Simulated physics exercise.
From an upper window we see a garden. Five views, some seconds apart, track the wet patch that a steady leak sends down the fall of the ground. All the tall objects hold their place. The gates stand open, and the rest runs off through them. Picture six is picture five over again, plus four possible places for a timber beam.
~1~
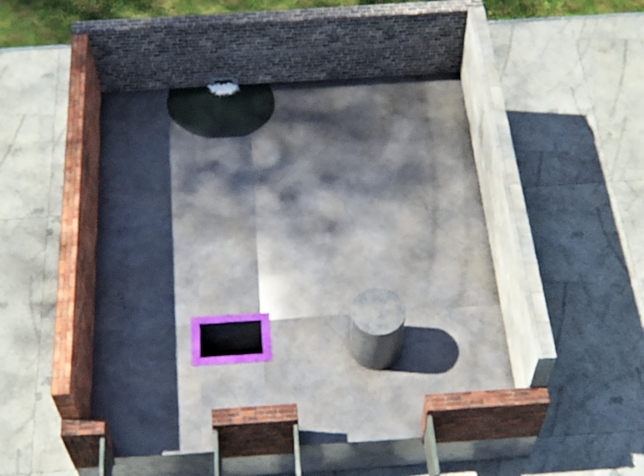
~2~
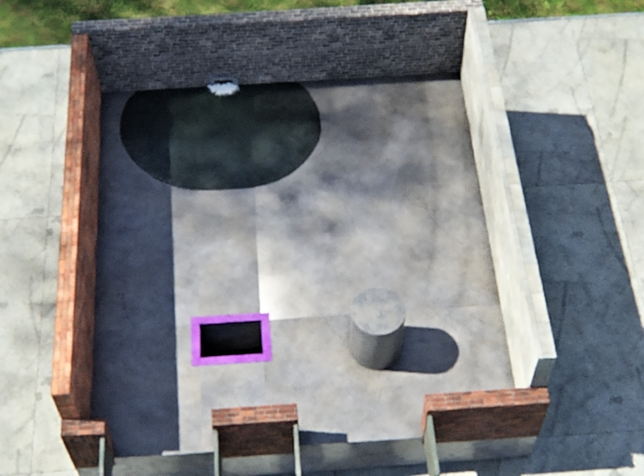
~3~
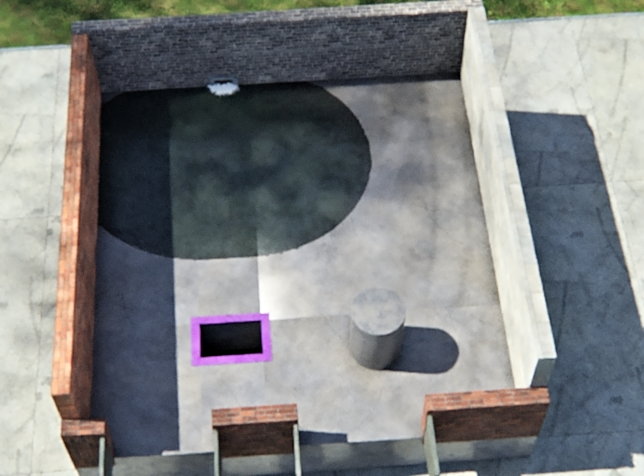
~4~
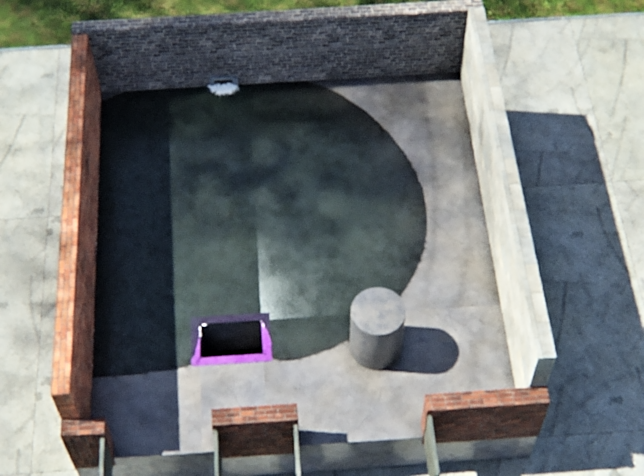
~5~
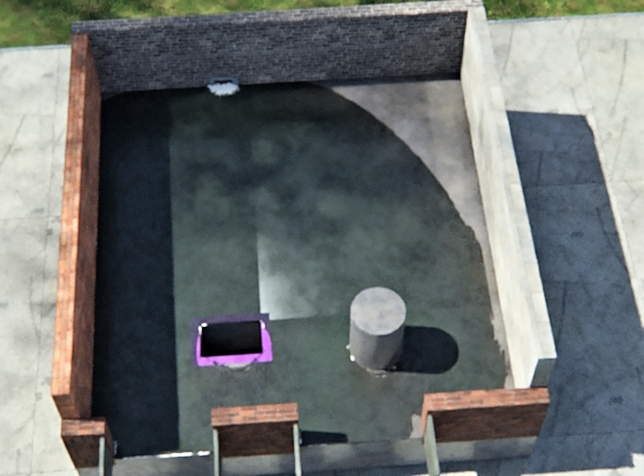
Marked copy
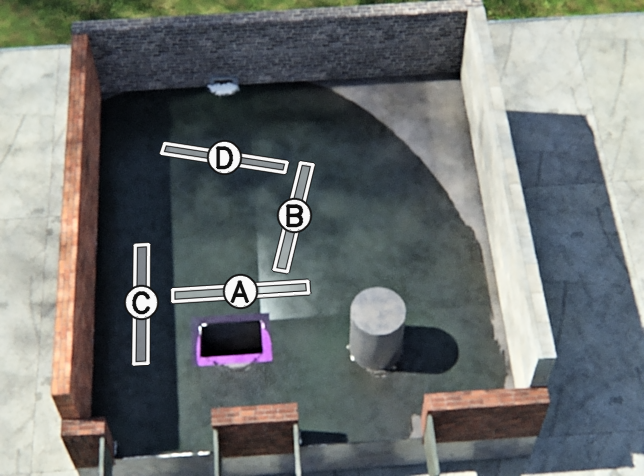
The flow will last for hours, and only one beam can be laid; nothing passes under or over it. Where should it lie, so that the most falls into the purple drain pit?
B works best here.
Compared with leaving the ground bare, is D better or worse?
It is worse.
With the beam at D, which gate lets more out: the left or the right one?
The right gate.
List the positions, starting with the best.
B, C, D, A.
On the marked copy, A from (172, 295) to (308, 287); B from (280, 270) to (306, 163); C from (140, 363) to (141, 244); D from (163, 148) to (285, 167).
Choosing A, about 2 % of the stream goes into the purple drain pit, about 98 % out by the gates.
Choosing B, about 36 % of the stream goes into the purple drain pit, about 64 % out by the gates.
Choosing C, about 27 % of the stream goes into the purple drain pit, about 73 % out by the gates.
Choosing D, about 14 % of the stream goes into the purple drain pit, about 86 % out by the gates.
